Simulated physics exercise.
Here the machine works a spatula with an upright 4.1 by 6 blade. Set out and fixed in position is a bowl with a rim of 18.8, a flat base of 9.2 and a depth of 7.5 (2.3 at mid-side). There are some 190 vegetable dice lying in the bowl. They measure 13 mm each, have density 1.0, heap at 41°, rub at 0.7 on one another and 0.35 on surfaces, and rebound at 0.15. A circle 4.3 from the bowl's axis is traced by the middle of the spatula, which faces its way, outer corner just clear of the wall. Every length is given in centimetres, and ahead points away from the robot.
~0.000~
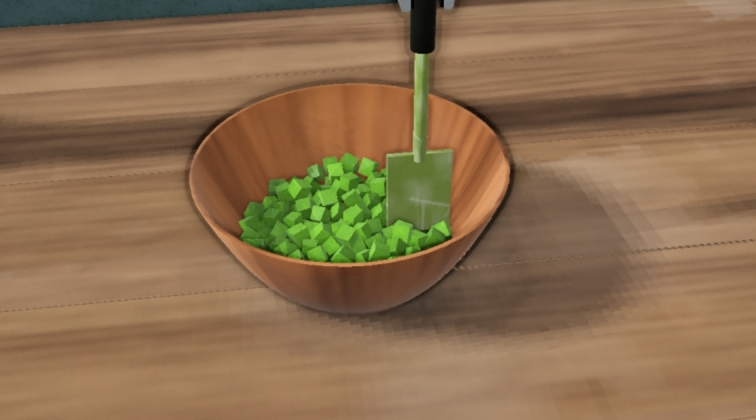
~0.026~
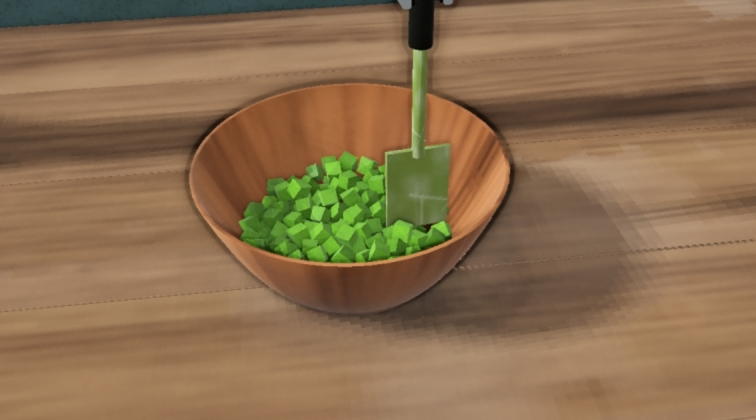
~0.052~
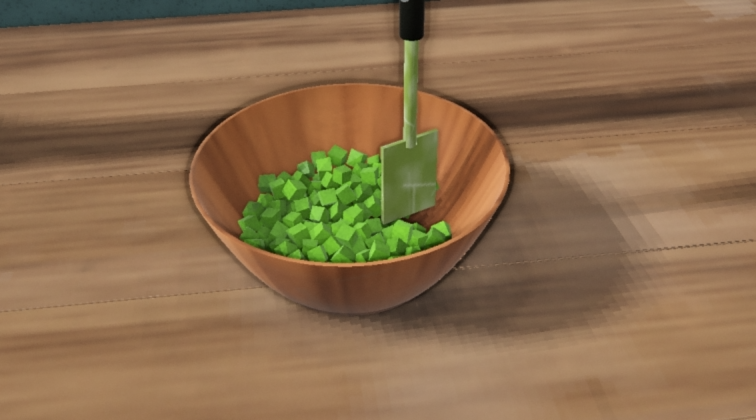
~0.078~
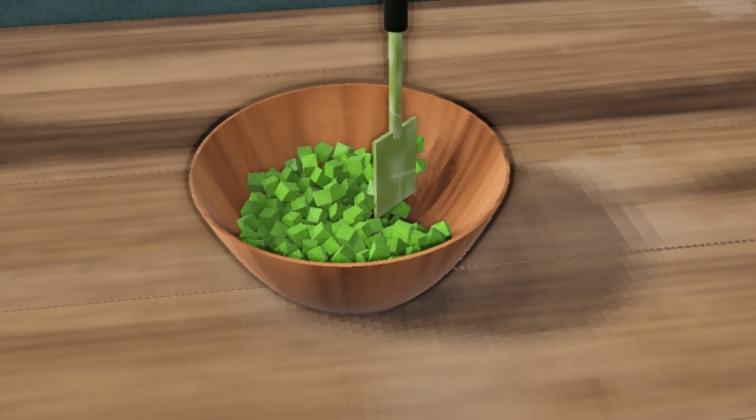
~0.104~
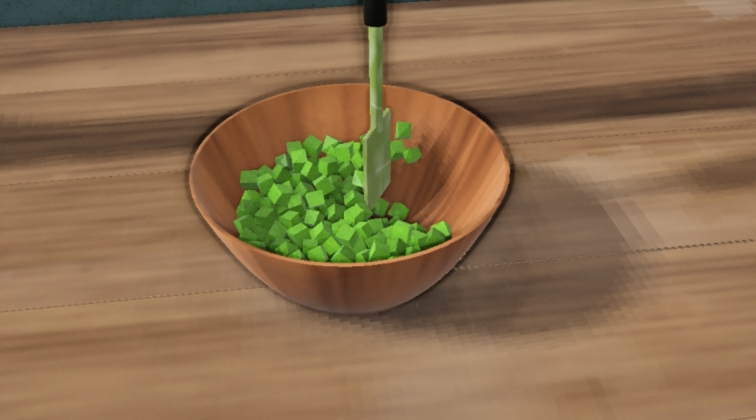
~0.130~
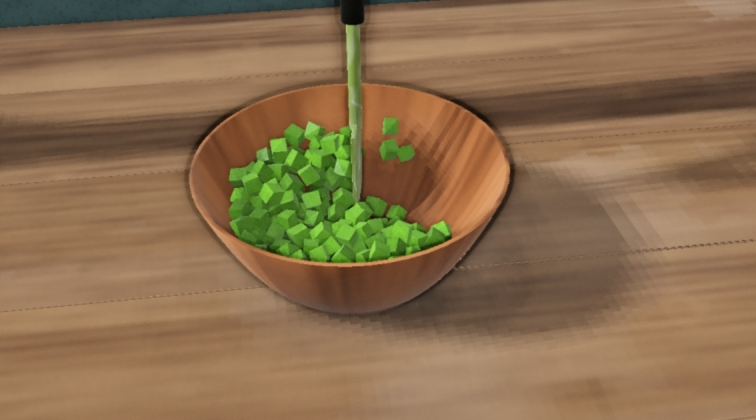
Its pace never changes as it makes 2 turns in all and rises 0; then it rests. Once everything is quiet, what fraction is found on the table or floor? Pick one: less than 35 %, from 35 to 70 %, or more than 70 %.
Less than 35 %.
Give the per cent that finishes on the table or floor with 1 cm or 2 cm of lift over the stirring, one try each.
20 % and 10 %.
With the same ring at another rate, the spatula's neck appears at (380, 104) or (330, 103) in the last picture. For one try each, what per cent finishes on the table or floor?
About 10 per cent, then about 30 per cent.
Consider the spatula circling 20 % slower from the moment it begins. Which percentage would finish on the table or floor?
10 per cent.
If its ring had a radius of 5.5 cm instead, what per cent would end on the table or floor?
Some 10 percent would.
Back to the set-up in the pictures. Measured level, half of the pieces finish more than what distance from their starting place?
Roughly 6 cm, measured level.
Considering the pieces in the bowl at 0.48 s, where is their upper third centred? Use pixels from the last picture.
I'd point to somewhere close to (452, 179).
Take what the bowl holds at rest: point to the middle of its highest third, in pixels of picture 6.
(394, 153).
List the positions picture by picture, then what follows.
The first picture shows the spatula neck at (420, 132), 0° round; upper third of the load around (342, 227), from x 250 to 445, top at y 165; 194 in the bowl.
The second picture shows the spatula neck at (419, 128), 6° round; upper third of the load around (341, 224), from x 250 to 445, top at y 165.
The third picture shows the spatula neck at (410, 118), 23° round; upper third of the load around (341, 213), from x 250 to 440, top at y 155.
The fourth picture shows the spatula neck at (396, 109), 42° round; upper third of the load around (334, 199), from x 250 to 440, top at y 145.
The fifth picture shows the spatula neck at (377, 103), 60° round; upper third of the load around (323, 189), from x 245 to 440, top at y 130.
The sixth picture shows the spatula neck at (355, 101), 79° round; upper third of the load around (309, 177), from x 240 to 445, top at y 125; 194 in the bowl.
After 0.48 s, 330° round, highest piece 9 above the table; 180 in the bowl, 6 on the table or floor, 8 in flight or on the tool.
After 0.83 s, 220° round, highest piece 8 above the table; 164 in the bowl, 25 on the table or floor, 5 in flight or on the tool.
After 1.20 s, 0° round, highest piece 8 above the table; 153 in the bowl, 41 on the table or floor.
After 1.90 s, 0° round, highest piece 8 above the table; 153 in the bowl, 41 on the table or floor.
In the end, 153 in the bowl, 41 on the table or floor. That is 21 % on the table or floor.
